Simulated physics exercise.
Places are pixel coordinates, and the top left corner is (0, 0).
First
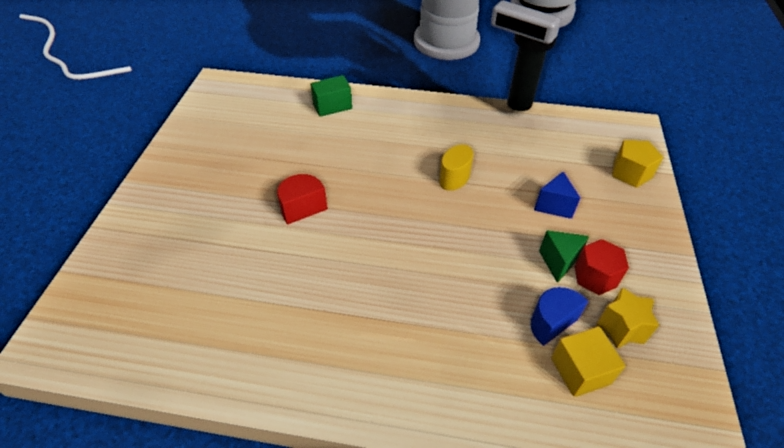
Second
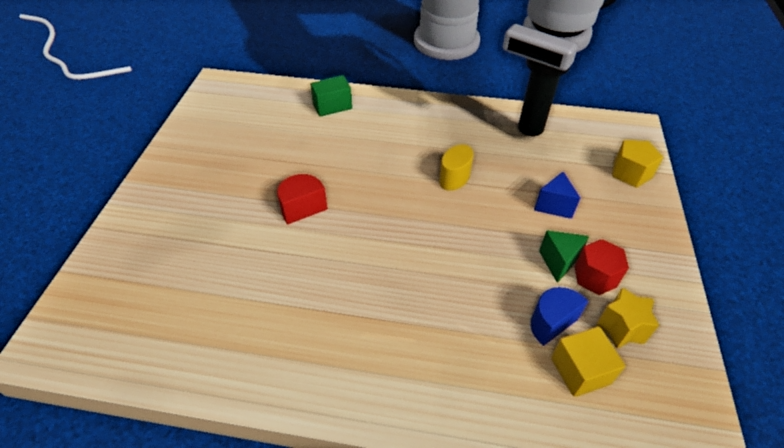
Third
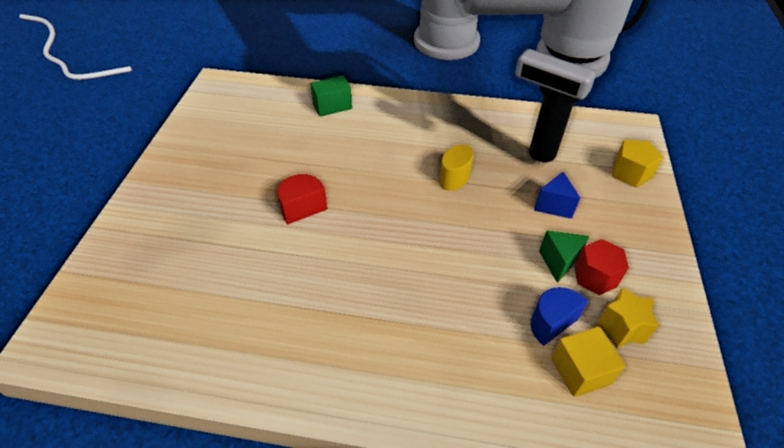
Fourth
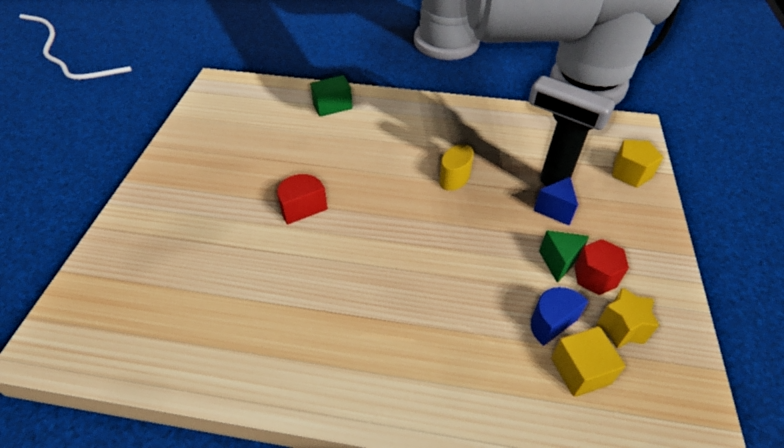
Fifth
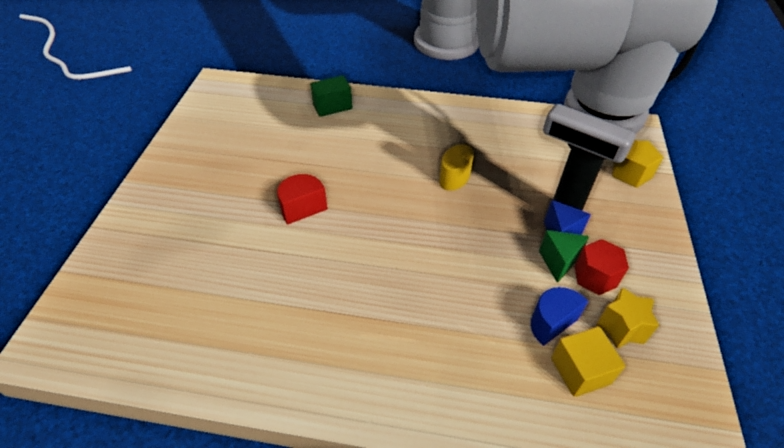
On a wooden board scattered with colored blocks, a robot arm lowered its black peg toward the viewer, reached the blue triangular block, and pushed it a short way up to the green triangular one.
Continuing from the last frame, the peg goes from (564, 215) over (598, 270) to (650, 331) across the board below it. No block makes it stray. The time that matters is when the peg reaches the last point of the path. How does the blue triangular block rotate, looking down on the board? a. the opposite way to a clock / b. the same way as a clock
It's b.
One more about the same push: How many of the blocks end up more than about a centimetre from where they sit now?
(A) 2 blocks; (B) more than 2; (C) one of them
The answer is B.
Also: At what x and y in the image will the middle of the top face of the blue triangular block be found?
At (565, 236).
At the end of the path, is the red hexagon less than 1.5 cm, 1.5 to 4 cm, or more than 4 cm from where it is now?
Verdict: More than 4 cm.
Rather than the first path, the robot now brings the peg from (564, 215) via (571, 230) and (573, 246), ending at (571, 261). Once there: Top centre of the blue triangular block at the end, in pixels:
(550, 247)
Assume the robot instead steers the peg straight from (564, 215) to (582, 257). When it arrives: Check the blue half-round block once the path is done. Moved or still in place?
That block stays.
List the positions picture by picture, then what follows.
Peg tip at (520, 104); block tops, green triangular block at (568, 242); blue triangular block at (562, 186); red hexagon at (606, 256); yellow star at (635, 309), in the first frame.
Peg at (531, 128); blocks unchanged, in the second frame.
Peg at (542, 154); blocks unchanged, in the third frame.
Peg at (554, 180); blue triangular block at (563, 190), in the fourth frame.
Peg at (567, 207); green triangular block at (568, 242); blue triangular block at (568, 214); red hexagon at (606, 256); yellow star at (635, 309), in the fifth frame.
What follows on the original path. One third of the way, peg at (589, 242); green triangular block at (565, 257), turned 15° anticlockwise; blue triangular block at (566, 235), turned 30° clockwise; red hexagon at (608, 261).
Two thirds of the way, peg at (620, 281); green triangular block at (564, 258); blue triangular block at (565, 236), turned 35° clockwise; red hexagon at (617, 298), turned 55° clockwise; yellow star at (641, 336), turned 50° anticlockwise.
At the end, peg at (656, 324); green triangular block at (564, 258); blue triangular block at (565, 236), turned 35° clockwise; red hexagon at (617, 312), turned 80° clockwise; yellow star at (645, 350), turned 45° anticlockwise.
